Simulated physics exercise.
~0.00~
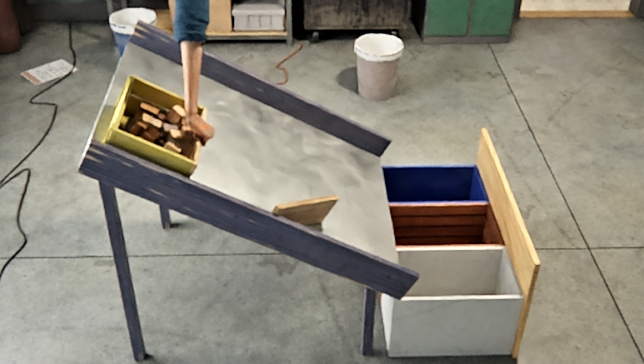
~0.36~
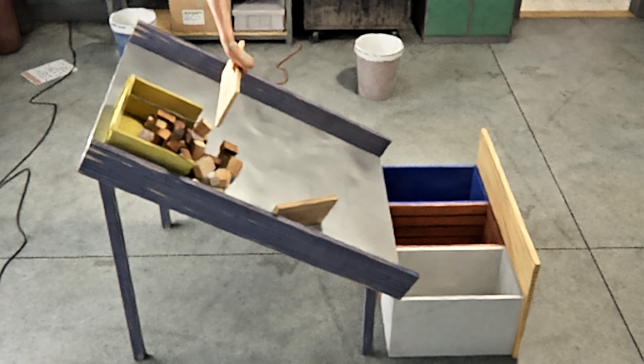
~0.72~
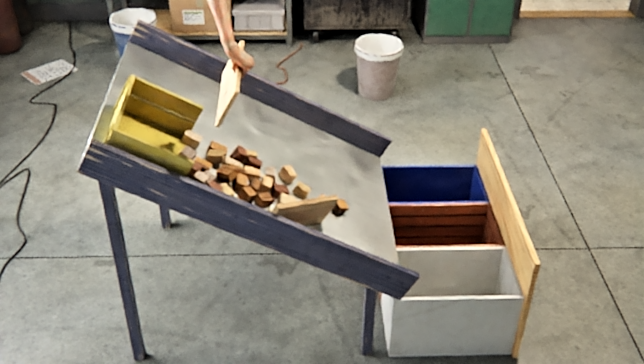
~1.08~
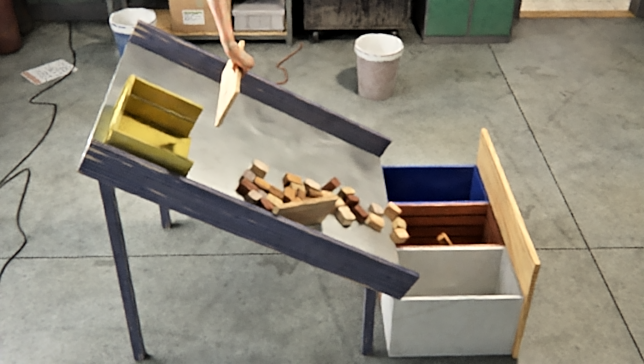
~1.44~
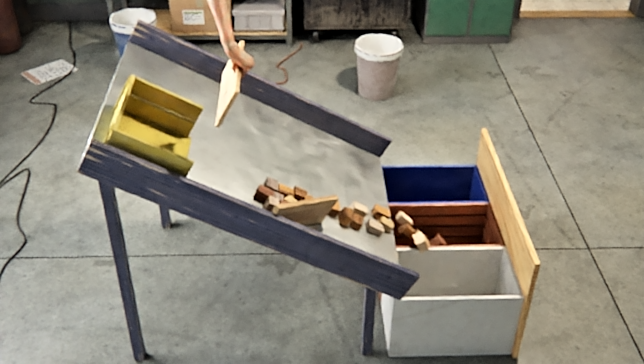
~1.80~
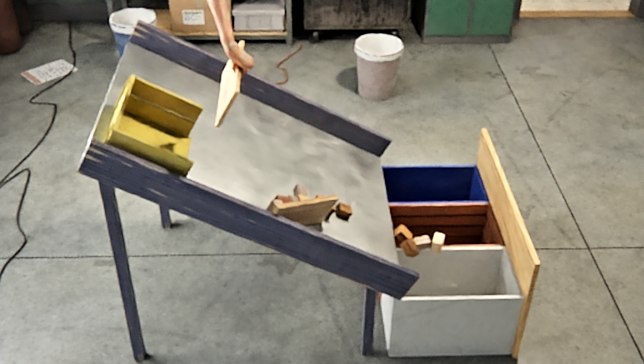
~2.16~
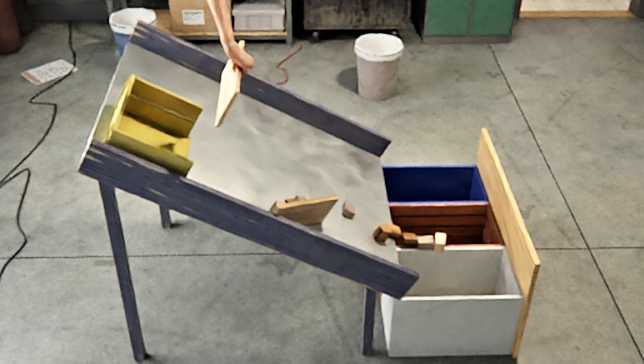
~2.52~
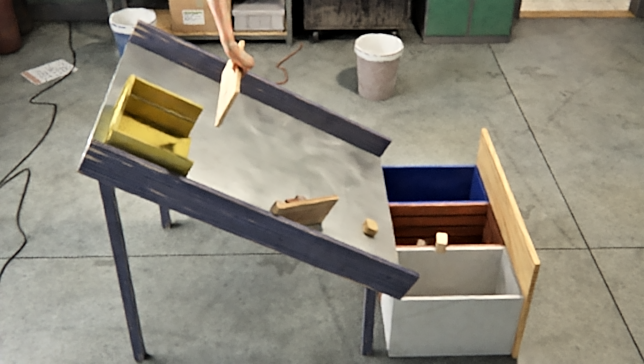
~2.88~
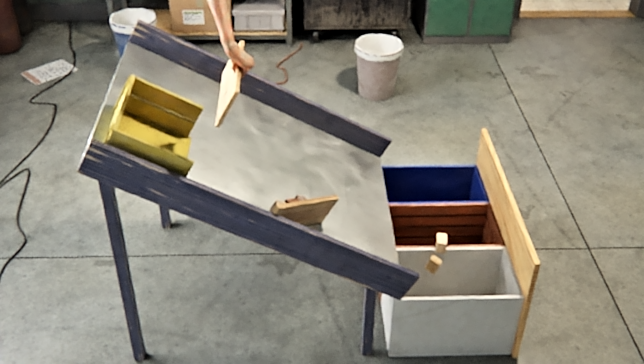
Small wooden blocks sit heaped in a yellow box at the upper left of a grey sloping table, seen from above in a concrete-floored workshop. Blue, reddish-brown and white bins stand at its low right end, and a small angled board is fixed on the slope. A hand lifts a wooden gate up and to the right and holds it there. The blocks spill down, bunch against the angled board and stream past it, mostly into the brown bin. The last few tumble near the white bin, the blue one seemingly untouched, leaving the yellow box empty.
